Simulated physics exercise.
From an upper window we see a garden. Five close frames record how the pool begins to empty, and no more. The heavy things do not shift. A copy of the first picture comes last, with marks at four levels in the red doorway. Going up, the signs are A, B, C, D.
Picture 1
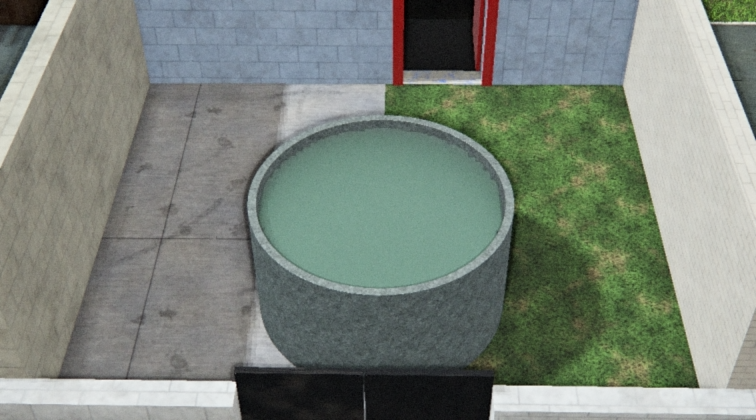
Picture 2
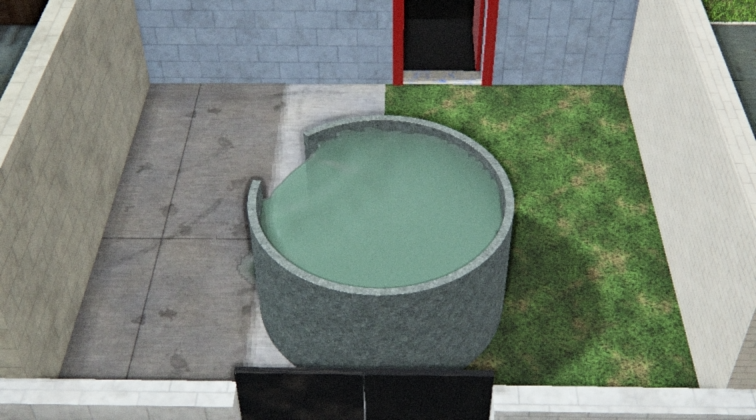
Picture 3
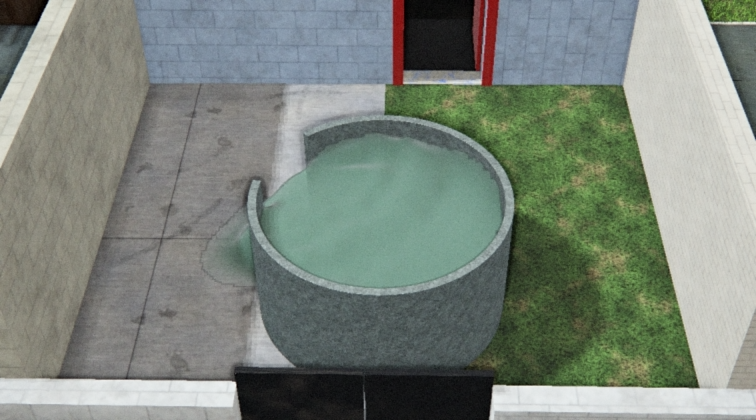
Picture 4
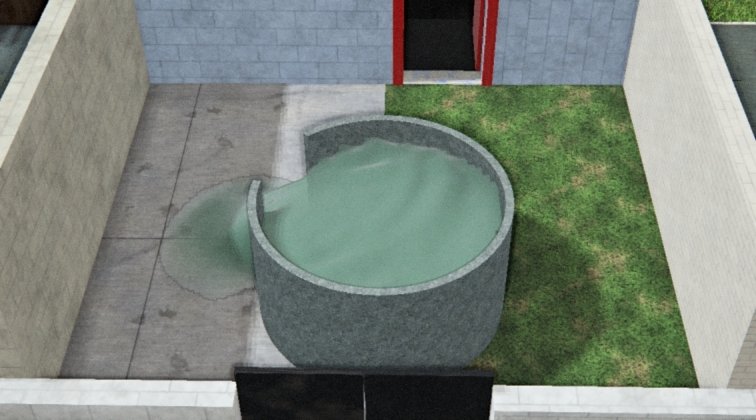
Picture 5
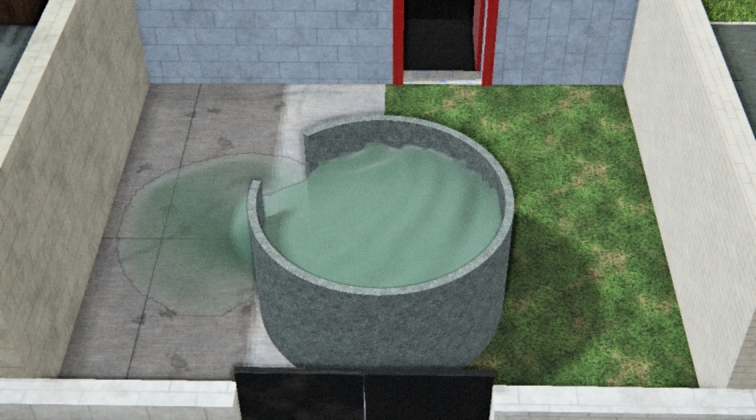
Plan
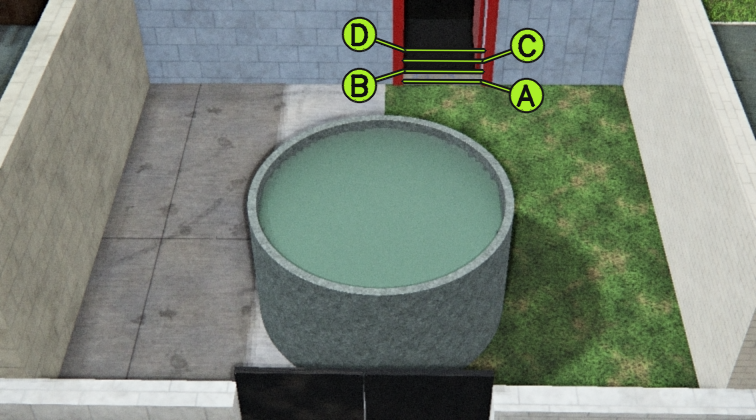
In this clip, a round grey pool of green water stands in a walled garden; a section of its left wall disappears, and water pours through the gap, spreading in a widening patch across the paving on the left.
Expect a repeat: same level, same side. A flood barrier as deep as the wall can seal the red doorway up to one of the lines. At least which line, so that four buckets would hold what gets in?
Line B.
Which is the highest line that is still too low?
A it is.
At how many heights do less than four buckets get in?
Three.
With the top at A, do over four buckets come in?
Yes.
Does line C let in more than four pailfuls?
No.
On the marked copy, A at (442, 81); B at (443, 71); C at (443, 60); D at (444, 50); from the bottom up A, B, C, D.
For line A, about 15 bucketfuls get in.
For line B, nothing gets over.
For line C, nothing gets over.
For line D, nothing gets over.
